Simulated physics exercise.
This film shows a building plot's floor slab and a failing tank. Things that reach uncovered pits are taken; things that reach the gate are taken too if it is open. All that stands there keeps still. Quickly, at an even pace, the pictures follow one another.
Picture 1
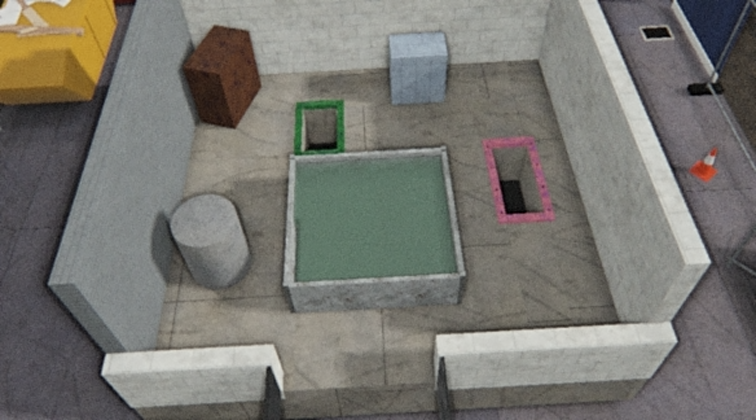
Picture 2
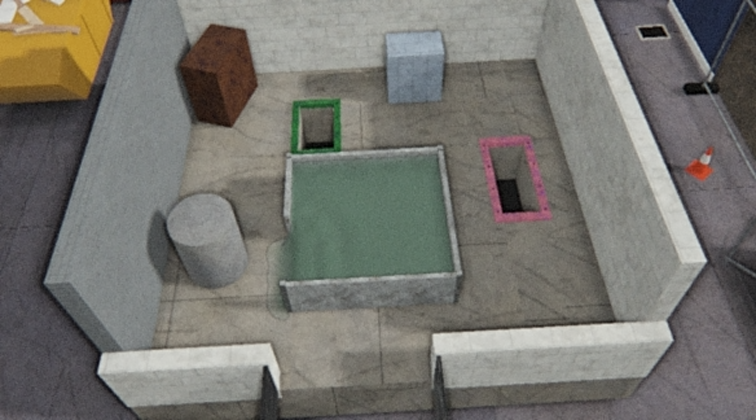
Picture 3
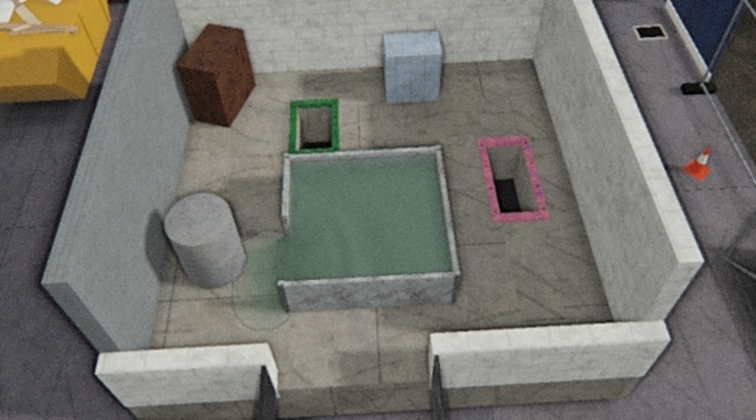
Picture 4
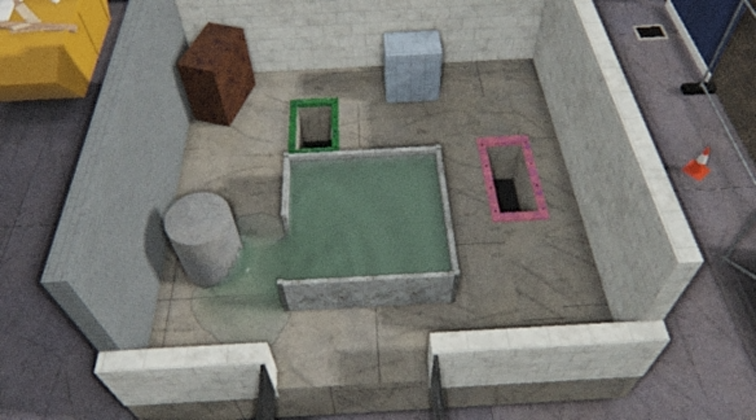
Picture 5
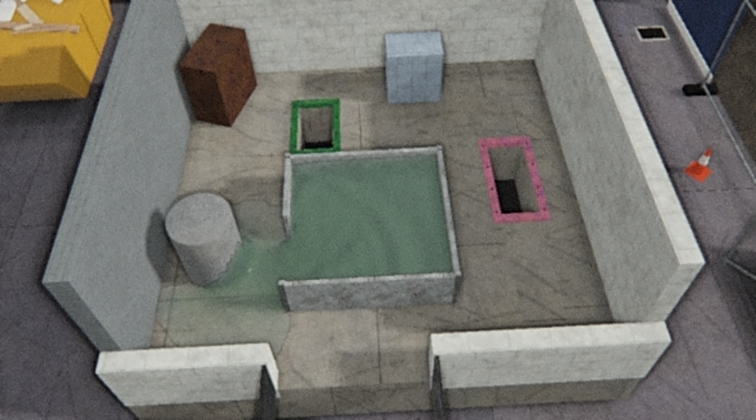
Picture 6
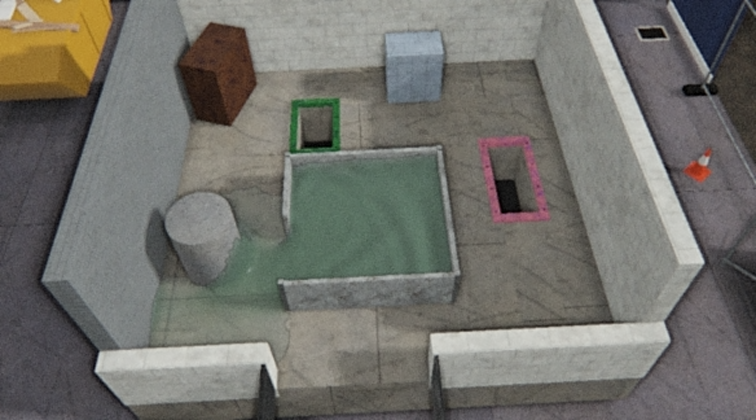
The clip opens on a walled concrete plot where a square tank of green water stands among a rusty brown block, a pale blue block, a grey cylinder and two framed pits. The tank's left side opens, and water spreads left to the cylinder, then around its base toward the lower left.
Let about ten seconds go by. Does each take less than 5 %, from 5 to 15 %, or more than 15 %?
At the end, gate: A twentieth to fifteen per cent. Green pit: A twentieth to fifteen per cent. Pink pit: Short of a twentieth.
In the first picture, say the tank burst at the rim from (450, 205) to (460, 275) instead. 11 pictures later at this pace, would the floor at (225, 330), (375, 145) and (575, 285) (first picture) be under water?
Spot by spot: Unaffected, then unaffected, then soaked through.
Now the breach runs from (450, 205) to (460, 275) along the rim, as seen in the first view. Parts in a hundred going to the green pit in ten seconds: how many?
The green pit gets 0 per cent.
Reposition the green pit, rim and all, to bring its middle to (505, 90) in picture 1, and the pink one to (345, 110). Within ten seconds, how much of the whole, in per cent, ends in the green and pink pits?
Green gets 2 in a hundred; pink gets 14 in a hundred.
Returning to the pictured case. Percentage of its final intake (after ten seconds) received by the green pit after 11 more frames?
That share would be near 0 %.
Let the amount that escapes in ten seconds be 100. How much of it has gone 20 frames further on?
I'd estimate some 5 per cent.
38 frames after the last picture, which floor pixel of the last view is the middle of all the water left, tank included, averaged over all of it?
Around pixel (317, 220).
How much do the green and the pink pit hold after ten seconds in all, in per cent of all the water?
That's 8 per cent for the first and 0 per cent for the second.
A moment on, water covers 25 % of the floor; the gate 0 %, the green pit 0 %, the pink pit 0 %.
Next, water covers 35 % of the floor; the gate 0 %, the green pit 0 %, the pink pit 0 %.
Then, water covers 50 % of the floor; the gate 1 %, the green pit 0 %, the pink pit 0 %.
Later, water covers 75 % of the floor; the gate 5 %, the green pit 3 %, the pink pit 0 %.
In the end, water covers 100 % of the floor; the gate 10 %, the green pit 9 %, the pink pit 1 %.
